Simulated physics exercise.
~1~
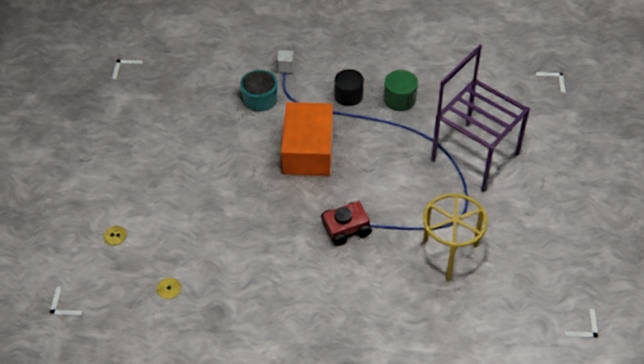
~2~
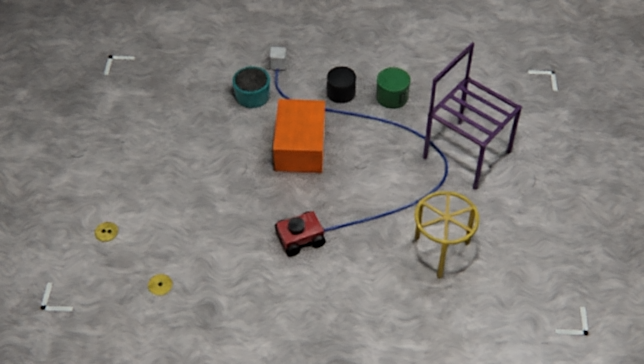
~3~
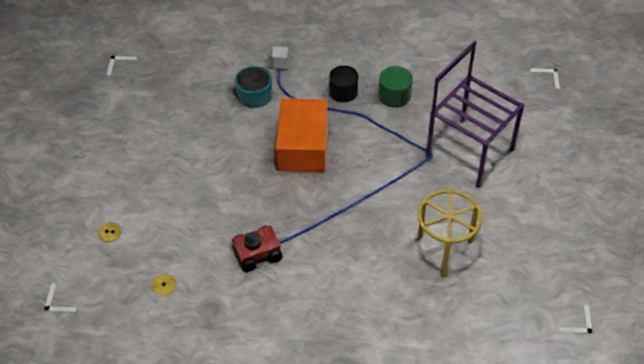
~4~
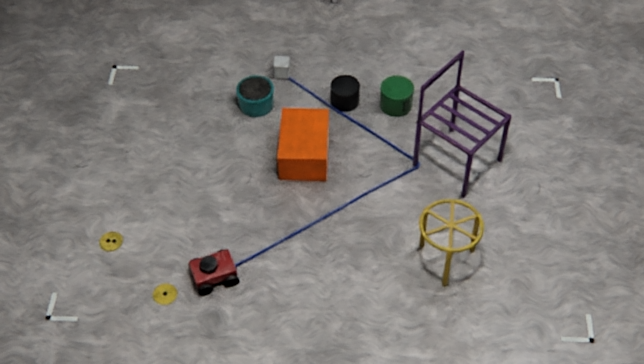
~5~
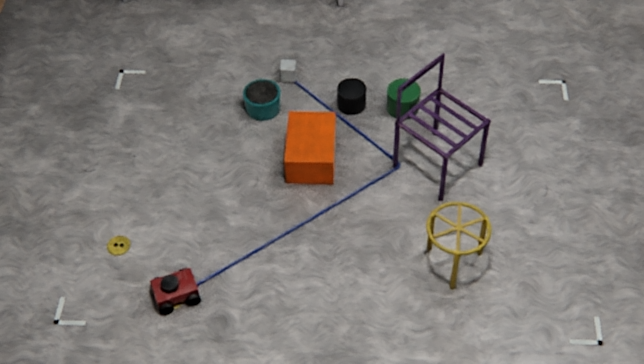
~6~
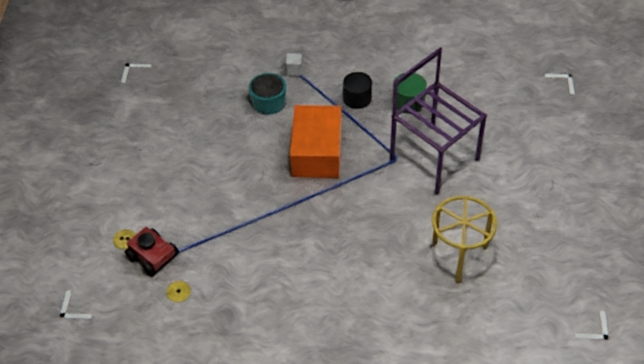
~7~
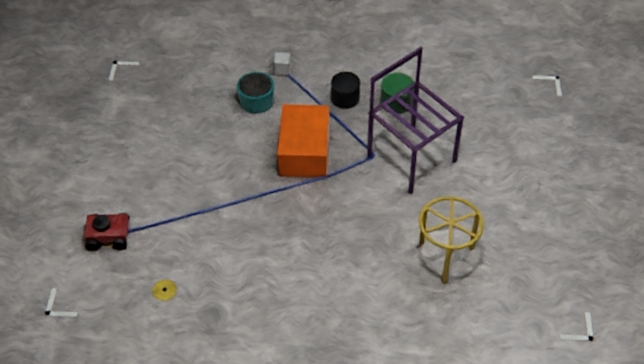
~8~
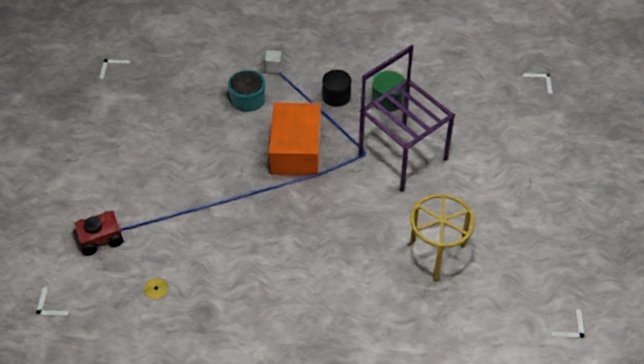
A small red cart trailing a blue cord crawls across a mottled grey floor, seen from above at an angle by a slightly swaying camera. The cord runs from a pale block at the back, near teal, black and green containers, past an orange box and around toward a purple chair and yellow stool on the right. The cart heads down and left, and the cord tightens against a chair leg. The chair slides left as the cart reaches the lower yellow mark, then turns up toward the other. It stops there at left, cord taut, chair before the green container, stool still standing.
